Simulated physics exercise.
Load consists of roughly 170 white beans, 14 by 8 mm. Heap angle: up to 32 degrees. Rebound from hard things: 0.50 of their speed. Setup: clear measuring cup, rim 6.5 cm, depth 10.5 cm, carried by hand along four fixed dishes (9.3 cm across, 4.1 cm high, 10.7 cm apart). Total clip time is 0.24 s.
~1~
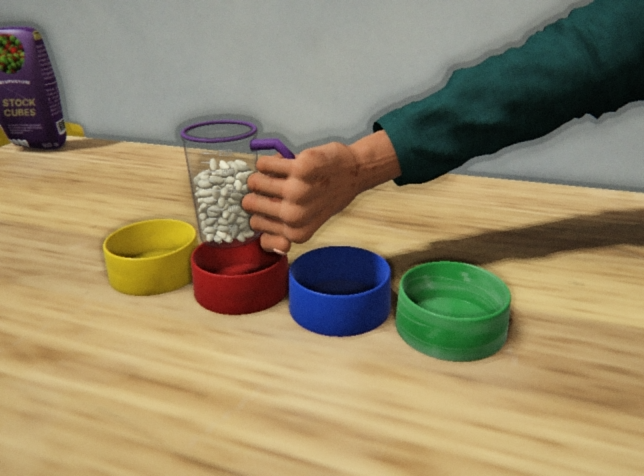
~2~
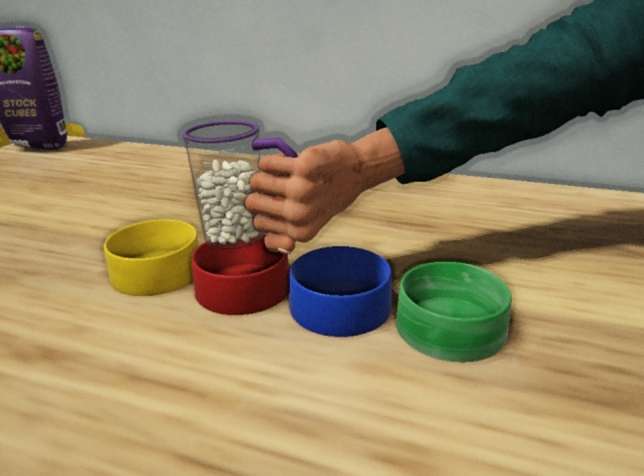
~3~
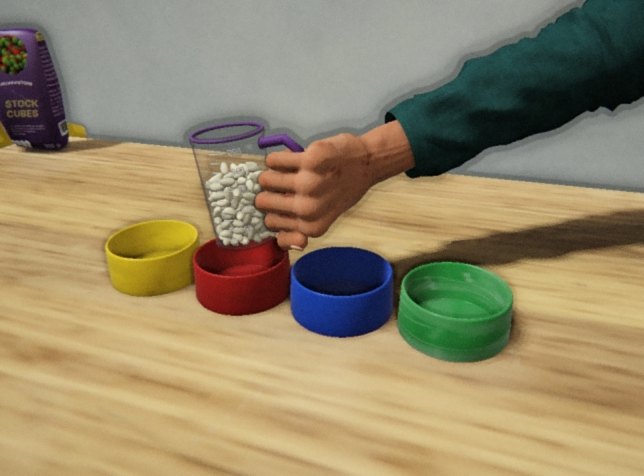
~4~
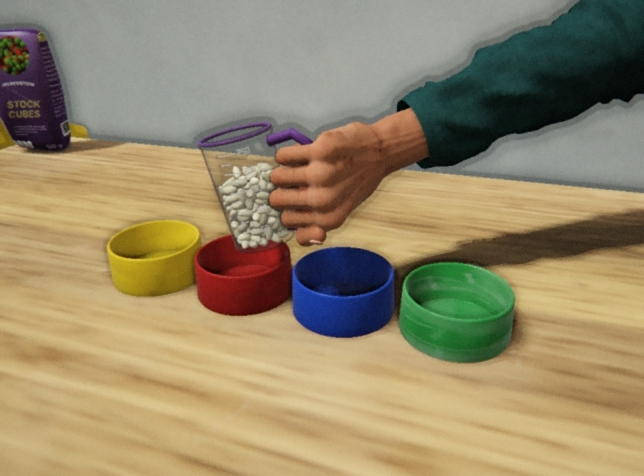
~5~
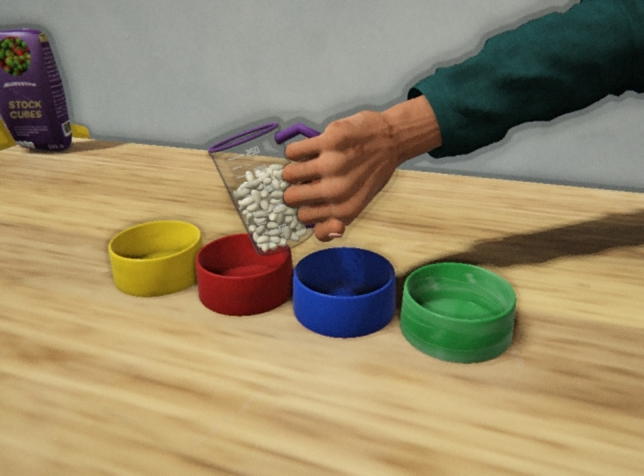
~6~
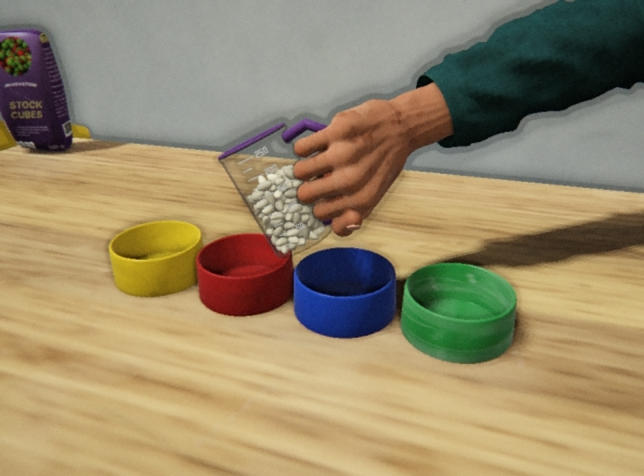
A hand lifts a clear cup of white beans rightward above colored dishes, tilting it left.
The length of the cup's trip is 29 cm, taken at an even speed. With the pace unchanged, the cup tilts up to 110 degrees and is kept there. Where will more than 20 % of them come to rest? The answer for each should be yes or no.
Red dish - no, blue dish - no, green dish - yes, yellow dish - no, counter - no.
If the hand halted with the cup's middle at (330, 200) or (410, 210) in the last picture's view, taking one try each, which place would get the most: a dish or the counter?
Top receivers, in order: Red and blue.
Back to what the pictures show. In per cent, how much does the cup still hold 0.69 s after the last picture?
Around 85 percent.
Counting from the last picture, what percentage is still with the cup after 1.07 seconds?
Some 50 %.
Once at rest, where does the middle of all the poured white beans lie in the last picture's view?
About (453, 311).
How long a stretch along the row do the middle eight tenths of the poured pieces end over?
Length: About 5 cm.
Then, 0.41 s after the last picture, tilt 87 degrees; cup holds 100 %.
Then, 0.69 s after the last picture, tilt 110 degrees; cup holds 85 %, blue 5 %, green 5 %.
Then, 1.07 s after the last picture, tilt 110 degrees; cup holds 50 %, blue 5 %, green 45 %.
In the end, red 0 %, blue 5 %, green 95 %, yellow 0 %, counter 5 %.
